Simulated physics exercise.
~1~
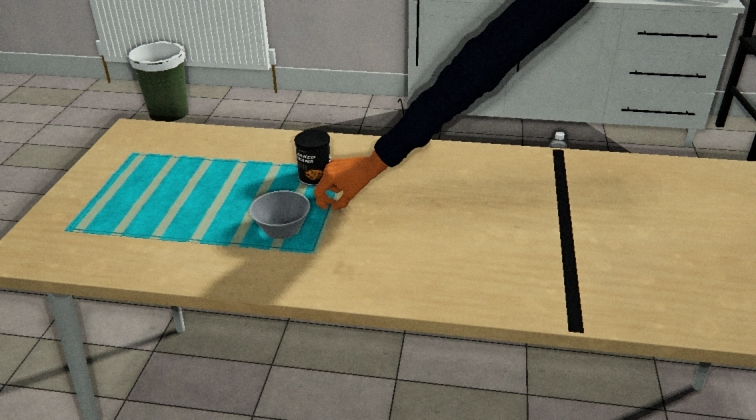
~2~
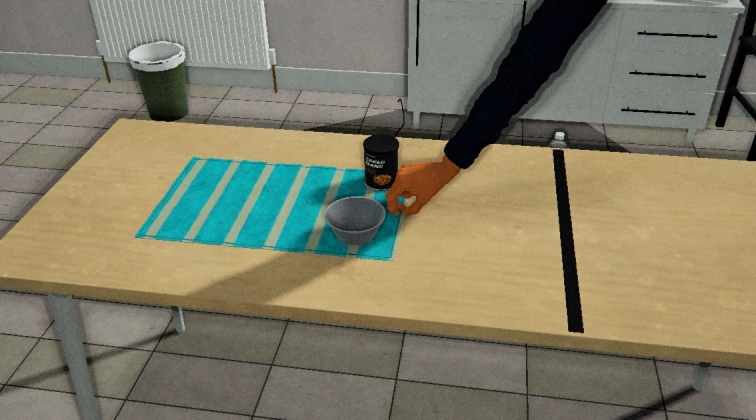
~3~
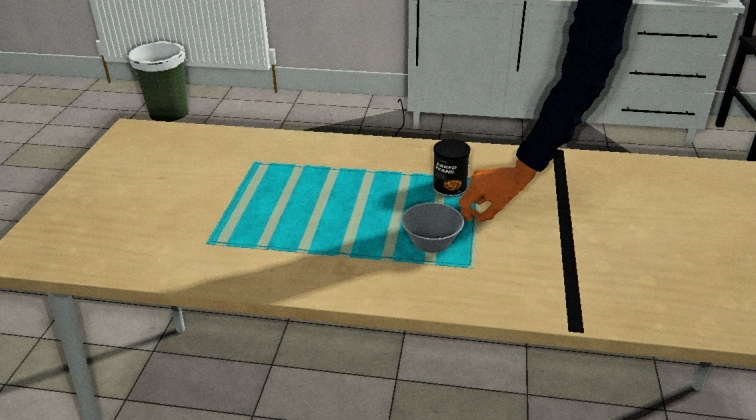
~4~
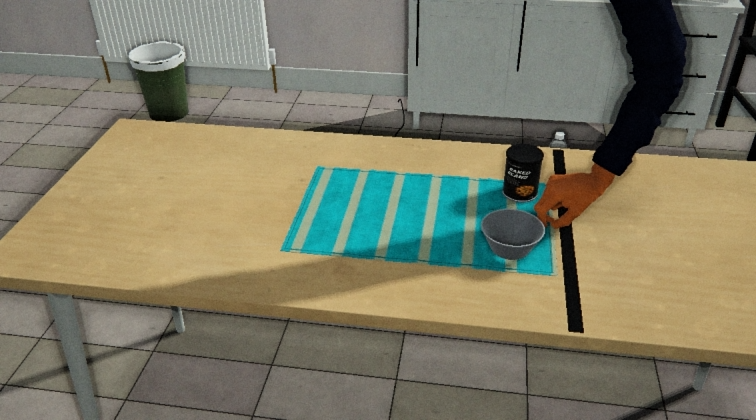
A hand in a dark sleeve pulled a turquoise striped cloth to the right along a table, carrying a grey bowl and an upright black tin, until its edge reached the black tape with both still on it.
